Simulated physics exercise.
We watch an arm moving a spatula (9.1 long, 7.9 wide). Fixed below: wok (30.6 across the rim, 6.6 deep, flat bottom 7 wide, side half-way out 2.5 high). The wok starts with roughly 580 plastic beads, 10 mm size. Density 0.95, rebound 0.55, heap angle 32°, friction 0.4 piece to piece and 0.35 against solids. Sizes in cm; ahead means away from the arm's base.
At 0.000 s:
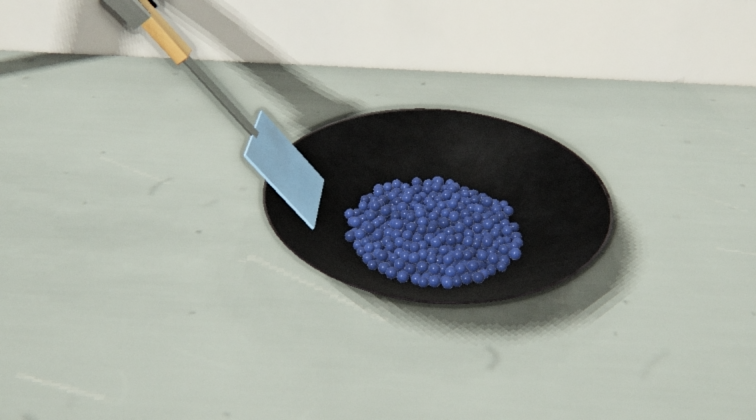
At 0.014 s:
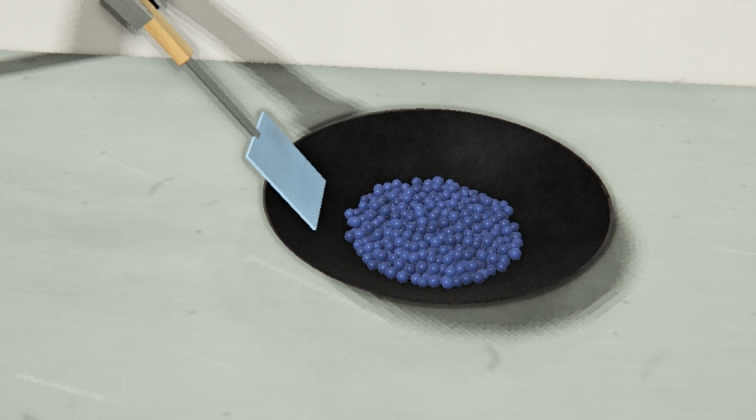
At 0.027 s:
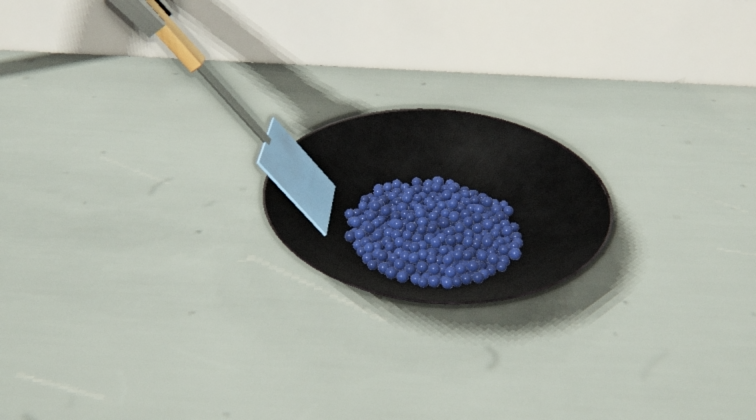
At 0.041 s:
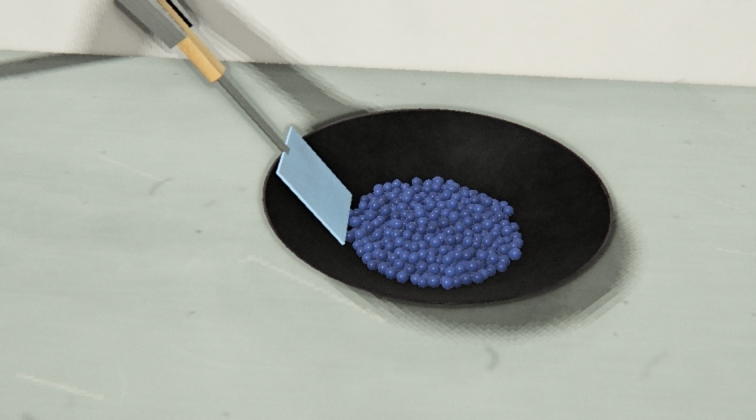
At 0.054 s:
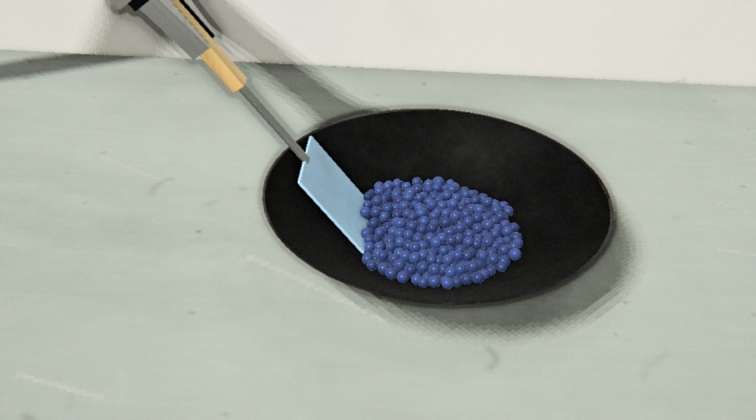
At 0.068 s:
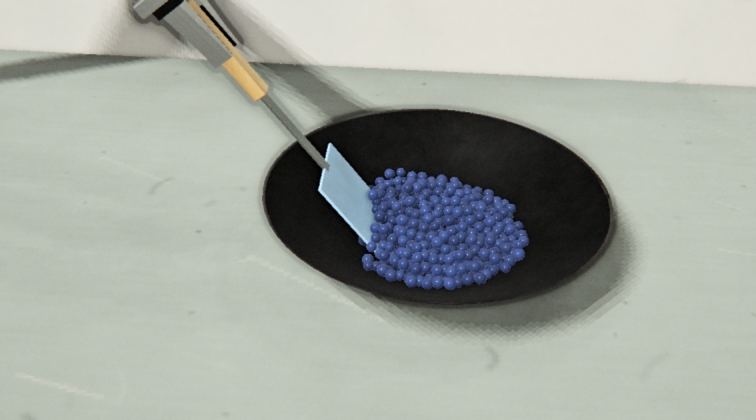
A mechanical arm holding a light-blue spatula reaches in from the upper left over a pale grey-green surface with a whitish wall behind, seen from above at an angle. A black wok sits right of centre with a heap of small blue beads inside. The spatula slides down and rightward into the heap's left edge, nudging beads rightward, while the wok and camera stay still.
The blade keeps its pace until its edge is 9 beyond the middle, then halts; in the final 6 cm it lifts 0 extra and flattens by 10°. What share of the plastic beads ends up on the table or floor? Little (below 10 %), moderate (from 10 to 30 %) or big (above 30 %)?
Answer: Big; above 30 % of the plastic beads finish on the table or floor.
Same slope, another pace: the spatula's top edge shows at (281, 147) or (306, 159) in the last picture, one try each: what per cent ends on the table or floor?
Some 5 and 25 per cent.
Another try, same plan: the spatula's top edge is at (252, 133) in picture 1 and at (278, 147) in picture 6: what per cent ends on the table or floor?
Some 5 per cent.
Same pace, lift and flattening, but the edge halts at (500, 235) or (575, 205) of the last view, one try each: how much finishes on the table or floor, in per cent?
Some 20 and 55 per cent.
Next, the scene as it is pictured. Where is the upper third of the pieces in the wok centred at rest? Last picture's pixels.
Around (540, 215).
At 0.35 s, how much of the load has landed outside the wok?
About 15 per cent.
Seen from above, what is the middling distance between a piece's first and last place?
Some 14 cm.
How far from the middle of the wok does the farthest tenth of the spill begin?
Some 55 cm.
By 0.10 s, sloping 52°, highest piece 9 above the table; 578 in the wok.
By 0.13 s, sloping 50°, highest piece 12 above the table; 577 in the wok, 1 on the blade or in flight.
By 0.35 s, sloping 42°, highest piece 8 above the table; 339 in the wok, 89 on the table or floor, 150 on the blade or in flight.
By 1.40 s, sloping 42°, highest piece 7 above the table; 336 in the wok, 242 on the table or floor.
Final count, 336 in the wok, 242 on the table or floor. That is 42 % on the table or floor.
